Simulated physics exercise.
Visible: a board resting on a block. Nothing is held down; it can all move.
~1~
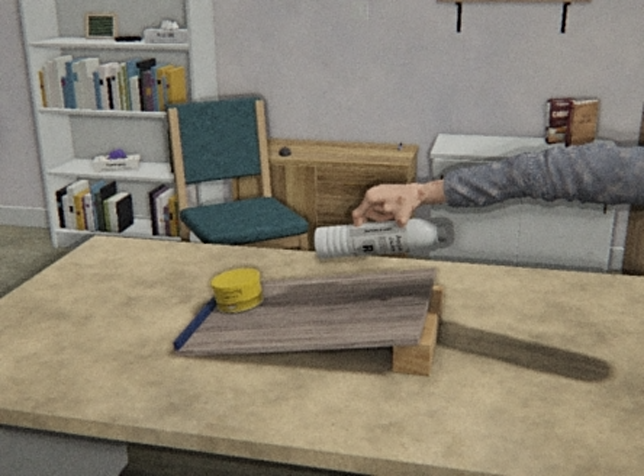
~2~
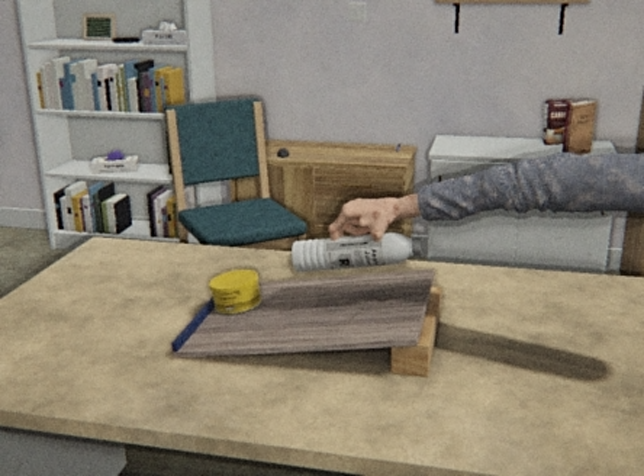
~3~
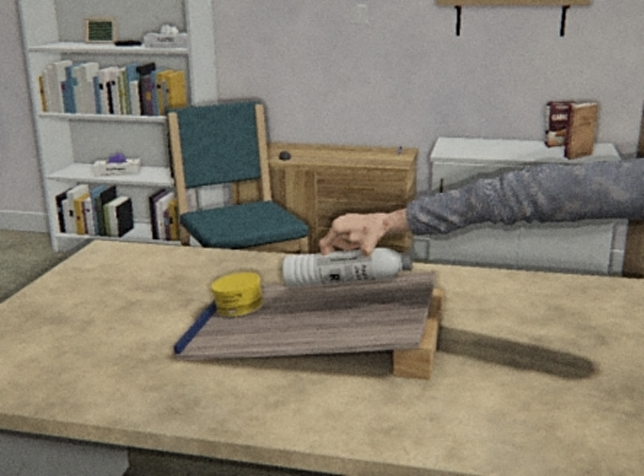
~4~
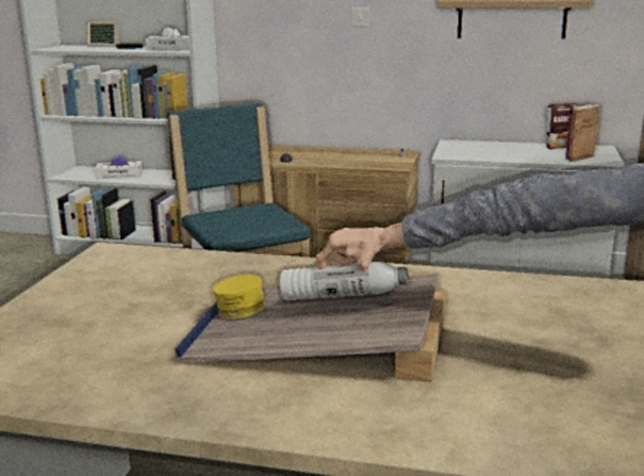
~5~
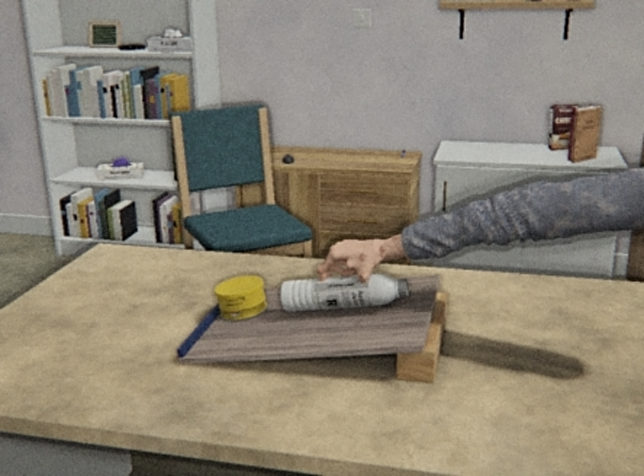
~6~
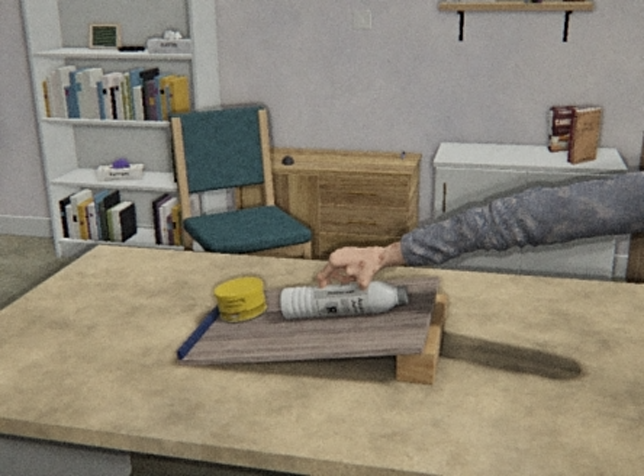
At first, a hand holds a white bottle on its side above a sloping board propped on a wooden block, with a yellow tub near the board's low left end. The hand moves the bottle a little left and lowers it until it rests on the board, fingers still touching it.
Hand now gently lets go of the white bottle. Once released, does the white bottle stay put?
It is going to stay fixed.
Then, 0.20 s later than the last frame, all is still.
Then, 0.40 s later than the last frame, white bottle resting near (345, 299).
When it is over, both as before. End places, in pixels of the last picture, white bottle near (345, 299). The white bottle keeps its place.
